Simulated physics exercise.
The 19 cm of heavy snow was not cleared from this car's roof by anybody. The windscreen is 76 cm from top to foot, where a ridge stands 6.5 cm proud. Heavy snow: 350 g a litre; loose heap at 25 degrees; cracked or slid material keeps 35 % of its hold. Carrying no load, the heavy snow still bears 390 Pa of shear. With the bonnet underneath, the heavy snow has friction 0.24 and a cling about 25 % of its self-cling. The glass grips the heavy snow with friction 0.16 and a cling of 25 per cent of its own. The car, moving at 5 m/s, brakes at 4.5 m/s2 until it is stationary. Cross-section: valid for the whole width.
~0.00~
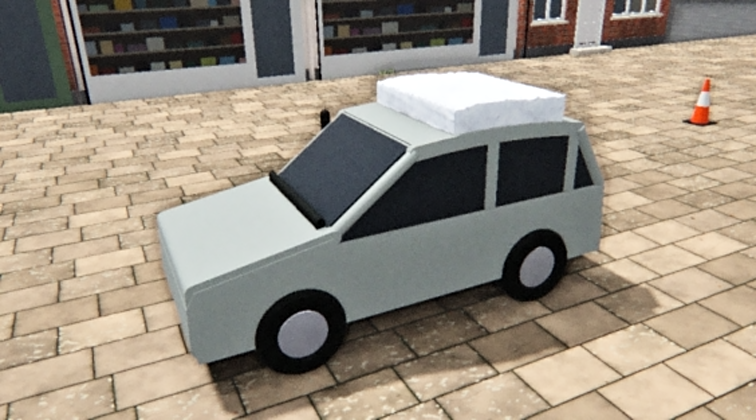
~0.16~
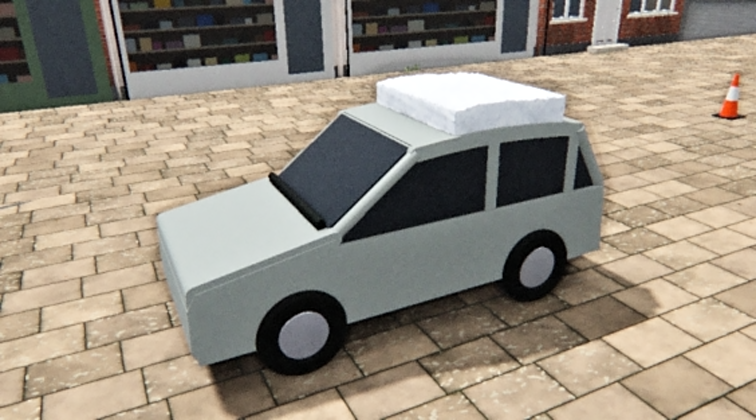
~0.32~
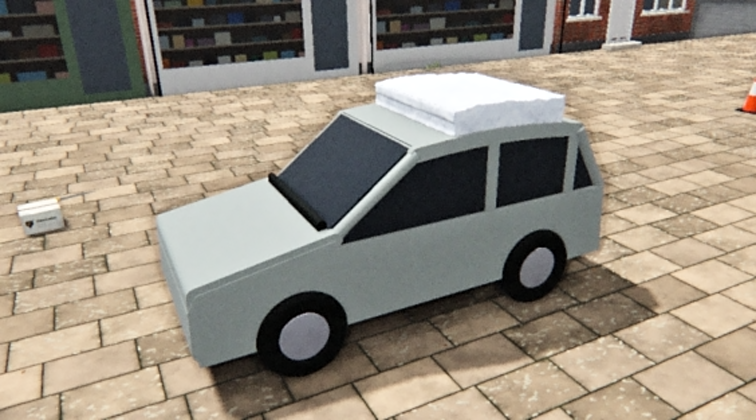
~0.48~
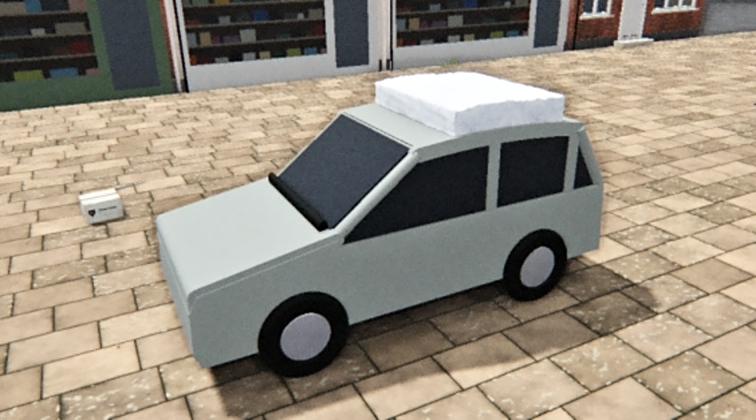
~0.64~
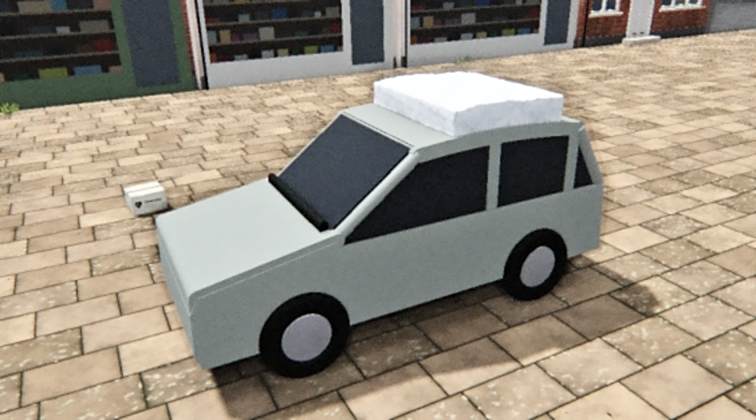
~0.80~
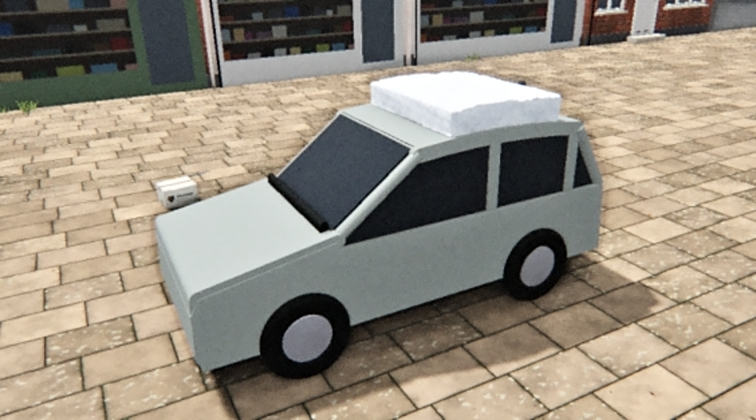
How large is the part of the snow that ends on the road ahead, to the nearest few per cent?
Roughly 0 per cent.
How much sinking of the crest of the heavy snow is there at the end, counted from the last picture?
0 cm.
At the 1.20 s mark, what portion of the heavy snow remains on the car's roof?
Roughly 100 %.
After 1.20 s, all of the snow is on the roof, none on the glass, none on the bonnet and none has gone off the nose.
After 1.67 s, all of the snow is on the roof, none on the glass, none on the bonnet and none has gone off the nose.
After 2.14 s, all of the snow is on the roof, none on the glass, none on the bonnet and none has gone off the nose.
After 2.61 s, all of the snow is on the roof, none on the glass, none on the bonnet and none has gone off the nose.
After 3.10 s, all of the snow is on the roof, none on the glass, none on the bonnet and none has gone off the nose.
